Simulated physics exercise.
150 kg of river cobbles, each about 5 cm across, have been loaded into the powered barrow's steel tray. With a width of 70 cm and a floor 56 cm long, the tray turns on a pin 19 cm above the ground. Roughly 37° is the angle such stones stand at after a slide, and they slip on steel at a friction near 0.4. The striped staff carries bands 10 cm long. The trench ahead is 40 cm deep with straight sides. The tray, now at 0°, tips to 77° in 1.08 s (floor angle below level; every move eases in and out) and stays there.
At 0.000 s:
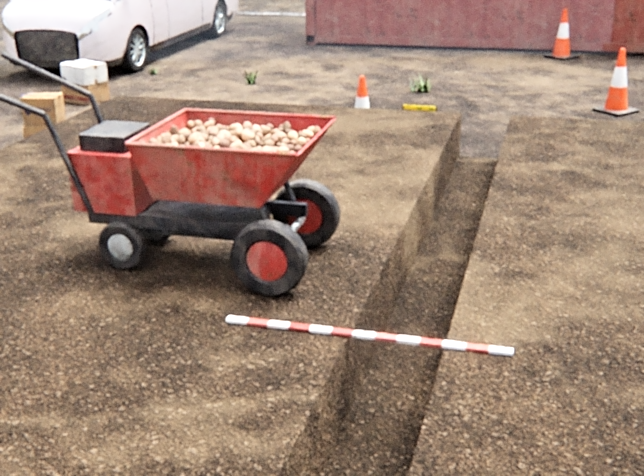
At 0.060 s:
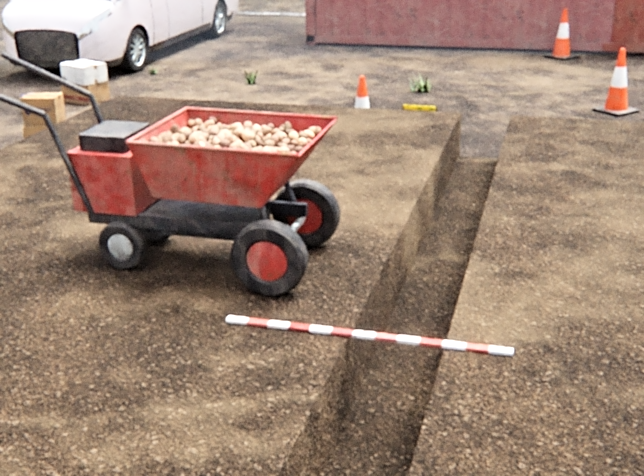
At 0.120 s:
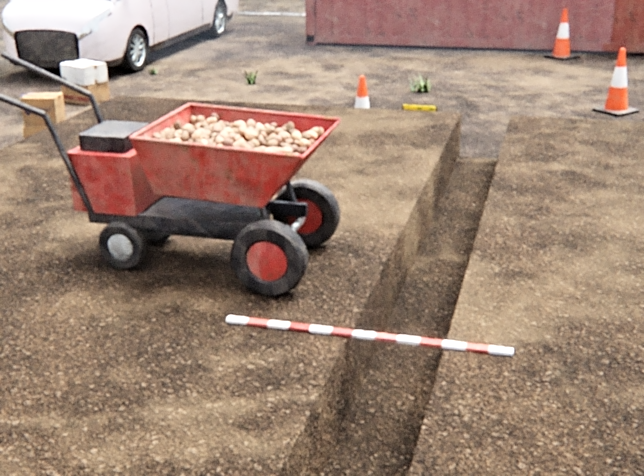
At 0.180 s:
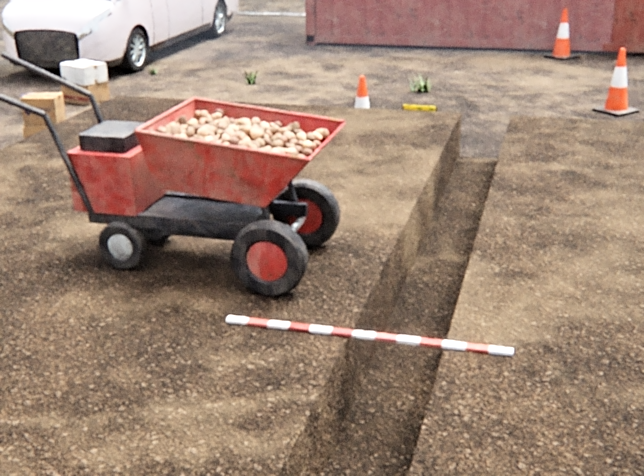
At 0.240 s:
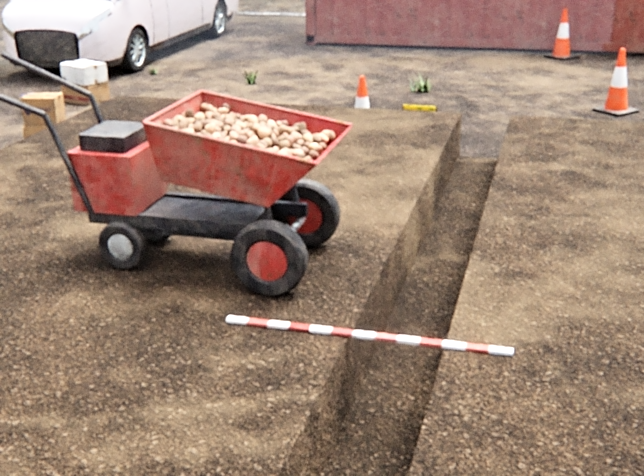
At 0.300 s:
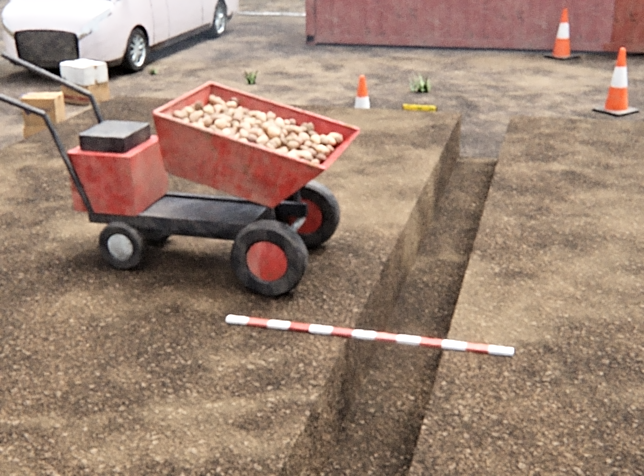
On a patch of brown, gravelly ground with a straight-sided trench, seen from slightly above, a parked pale car and a reddish wall stand behind. A red barrow with black wheels, its tray loaded with pale brown stones, stands left of the trench, a red-and-white staff across it and orange cones beyond. The tray gradually tilts down toward the right, its rear rising, while the barrow and camera stay still.
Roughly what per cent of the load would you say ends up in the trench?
I'd say 89 per cent ends up in the trench.
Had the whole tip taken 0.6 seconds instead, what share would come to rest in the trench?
I'd put it at some 70 in a hundred.
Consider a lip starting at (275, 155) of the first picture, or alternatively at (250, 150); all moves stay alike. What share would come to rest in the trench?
First some 100, then 95 per cent.
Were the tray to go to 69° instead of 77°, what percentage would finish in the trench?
It would be near 85 per cent.
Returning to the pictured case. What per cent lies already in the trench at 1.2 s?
By that moment, roughly 50 per cent of the load.
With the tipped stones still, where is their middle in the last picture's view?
Somewhere around (430, 337) in the last picture.
After 0.8 s the floor is at 65°; 100 % in the tray; the foremost stones are at (401, 226).
After 1.2 s the floor is at 77°; 47 % in the tray, 48 % in the trench, 5 % past the trench; the foremost stones are at (497, 281).
After 1.5 s the floor is at 77°; 13 % in the tray, 77 % in the trench, 11 % past the trench; the foremost stones are at (604, 293).
After 3.5 s the floor is at 77°; 0 % in the tray, 89 % in the trench, 11 % past the trench; the foremost stones are past the picture's edge.
